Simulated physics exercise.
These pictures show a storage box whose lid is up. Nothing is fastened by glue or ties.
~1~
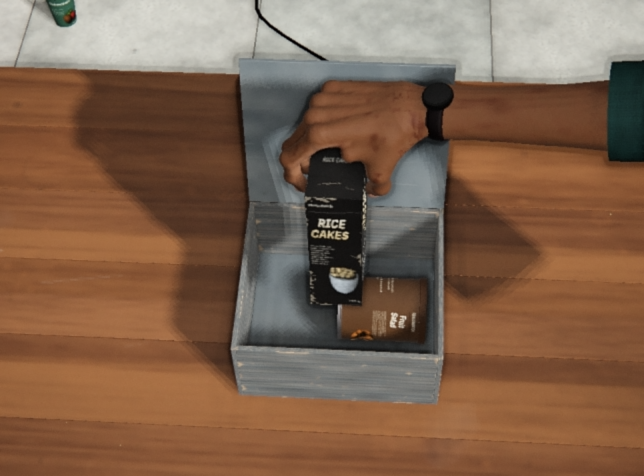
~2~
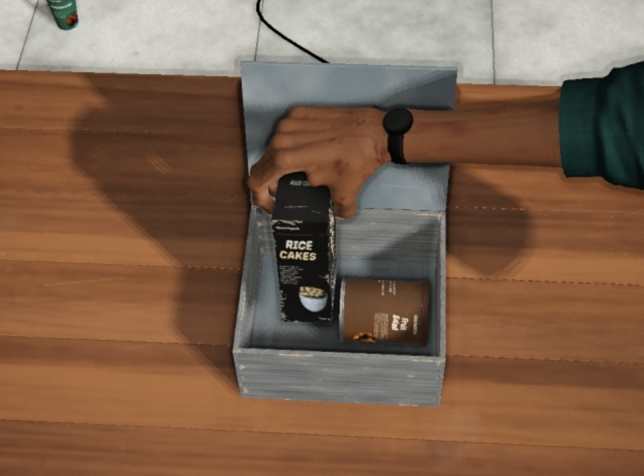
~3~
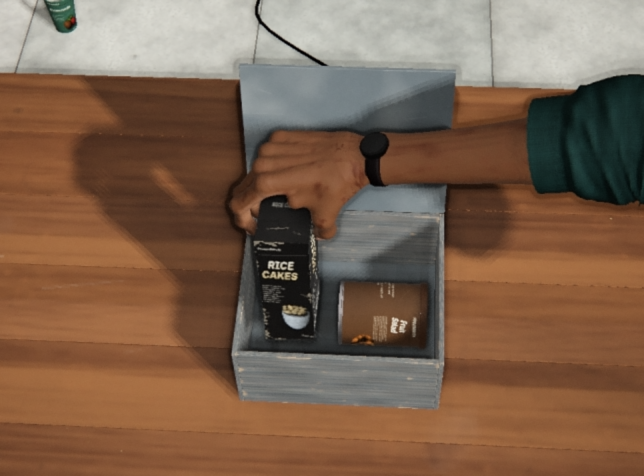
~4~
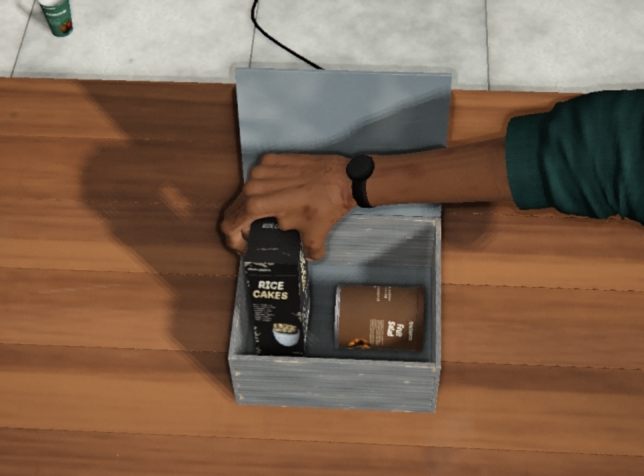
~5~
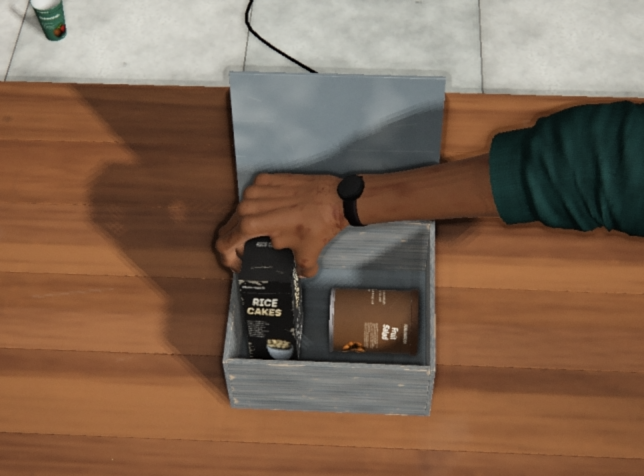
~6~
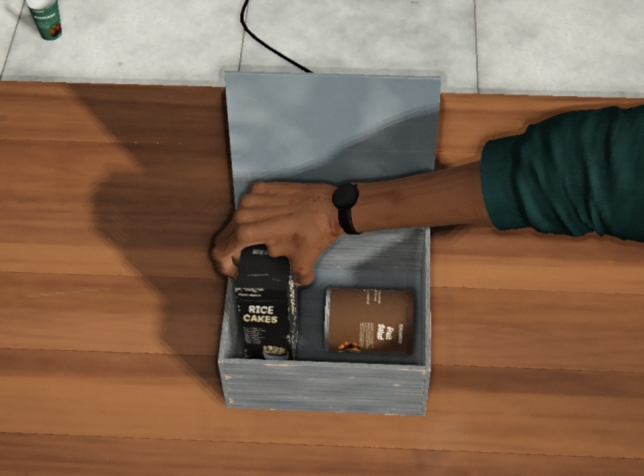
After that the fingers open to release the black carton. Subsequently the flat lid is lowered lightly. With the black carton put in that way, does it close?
The lid falls short.
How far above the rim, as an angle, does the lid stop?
About 45° above the rim.
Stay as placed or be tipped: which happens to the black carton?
Result: The black carton remains as it was set.
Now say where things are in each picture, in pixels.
Coming down; black carton (338, 228); brown tin (382, 309), in the first picture.
Coming down; black carton (307, 248); brown tin (384, 312), in the second picture.
Coming down; black carton (289, 268); brown tin (383, 314), in the third picture.
Coming down; black carton (280, 286); brown tin (379, 318), in the fourth picture.
Coming down; black carton (273, 303); brown tin (374, 321), in the fifth picture.
In place under the hand; black carton (270, 310); brown tin (369, 321), in the sixth picture.
Then, 1.20 s later than the last frame, lid starting down.
Then, 1.50 s later than the last frame, lid 66° above the rim.
Then, 1.70 s later than the last frame, lid 47° above the rim.
When it is over, lid 44° above the rim; both as before. End places, in pixels of the last picture, black carton near (270, 310).
